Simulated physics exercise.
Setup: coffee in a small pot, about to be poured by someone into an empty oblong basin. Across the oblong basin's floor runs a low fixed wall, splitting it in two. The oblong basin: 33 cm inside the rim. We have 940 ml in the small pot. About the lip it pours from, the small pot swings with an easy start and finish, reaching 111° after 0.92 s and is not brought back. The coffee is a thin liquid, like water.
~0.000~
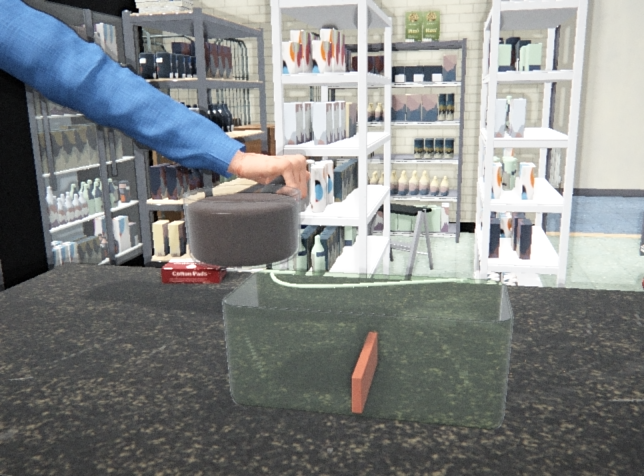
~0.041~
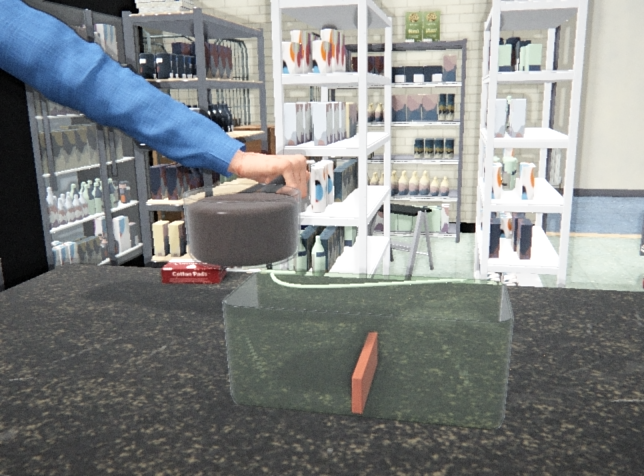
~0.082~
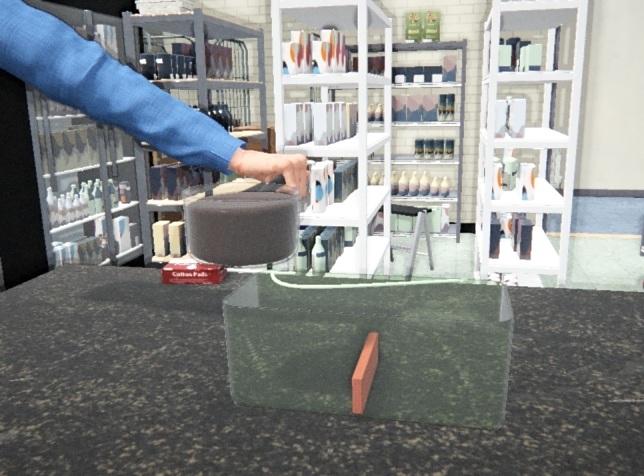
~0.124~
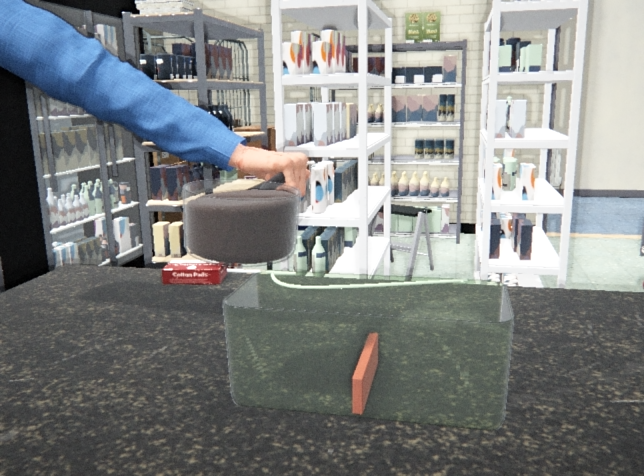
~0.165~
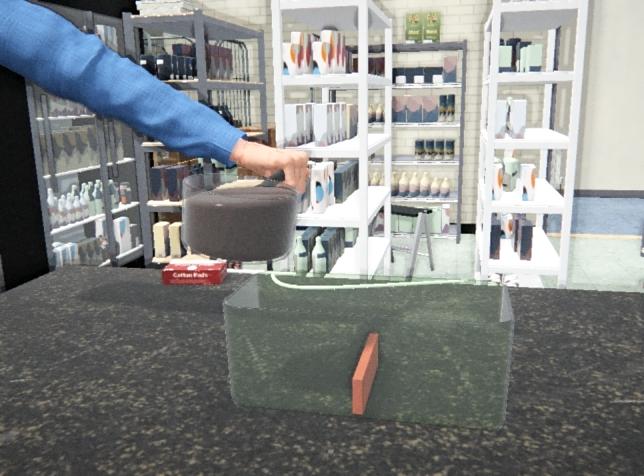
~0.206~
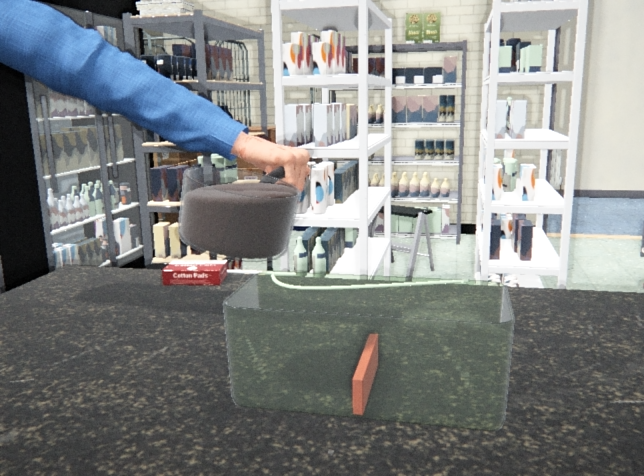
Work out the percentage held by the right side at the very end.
I would put it at 86 per cent.
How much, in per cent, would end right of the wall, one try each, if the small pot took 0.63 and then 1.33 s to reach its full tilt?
65 in a hundred, followed by 90 in a hundred.
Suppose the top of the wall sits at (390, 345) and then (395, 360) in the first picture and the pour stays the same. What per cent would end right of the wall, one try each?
I'd put it at about 60 per cent for the first and about 50 per cent for the second.
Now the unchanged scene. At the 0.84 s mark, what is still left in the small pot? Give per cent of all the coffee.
Close to 7 percent of the total.
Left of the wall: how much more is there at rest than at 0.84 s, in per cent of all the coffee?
Roughly 8 per cent.
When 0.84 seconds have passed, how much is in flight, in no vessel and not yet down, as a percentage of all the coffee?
About 18 per cent.
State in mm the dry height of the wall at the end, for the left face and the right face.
Looks like roughly 40 mm on the left and roughly 8 mm on the right.
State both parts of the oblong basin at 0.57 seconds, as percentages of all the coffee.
About 5 % left, 2 % right.
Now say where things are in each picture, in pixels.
In the first picture, it leans 0°; its right rim is at (298, 195); the coffee meets the walls at (194, 201) and (297, 203); the oblong basin's rim runs from (240, 287) to (508, 301); the wall's top is at (366, 354).
In the second picture, it leans 1°; its right rim is at (298, 196); the coffee meets the walls at (194, 201) and (297, 203).
In the third picture, it leans 2°; its right rim is at (298, 196); the coffee meets the walls at (194, 201) and (298, 201).
In the fourth picture, it leans 5°; its right rim is at (298, 196); the coffee meets the walls at (193, 199) and (297, 198).
In the fifth picture, it leans 9°; its right rim is at (298, 197); the coffee meets the walls at (193, 195) and (297, 196).
In the sixth picture, it leans 13°; its right rim is at (298, 197); the coffee meets the walls at (191, 191) and (298, 193).
After 0.57 s the tilt is 76° and 59 per cent is still to pour, 5 is left of the wall and 2 right of it.
After 0.84 s the tilt is 109° and 7 per cent is still to pour, 5 is left of the wall and 70 right of it.
After 1.12 s the tilt is 111° and 0 per cent is still to pour, 14 is left of the wall and 85 right of it.
After 1.42 s the tilt is 111° and 0 per cent is still to pour, 13 is left of the wall and 86 right of it.
In the end 13 per cent lies left of the wall, 86 right of it and 1 outside.
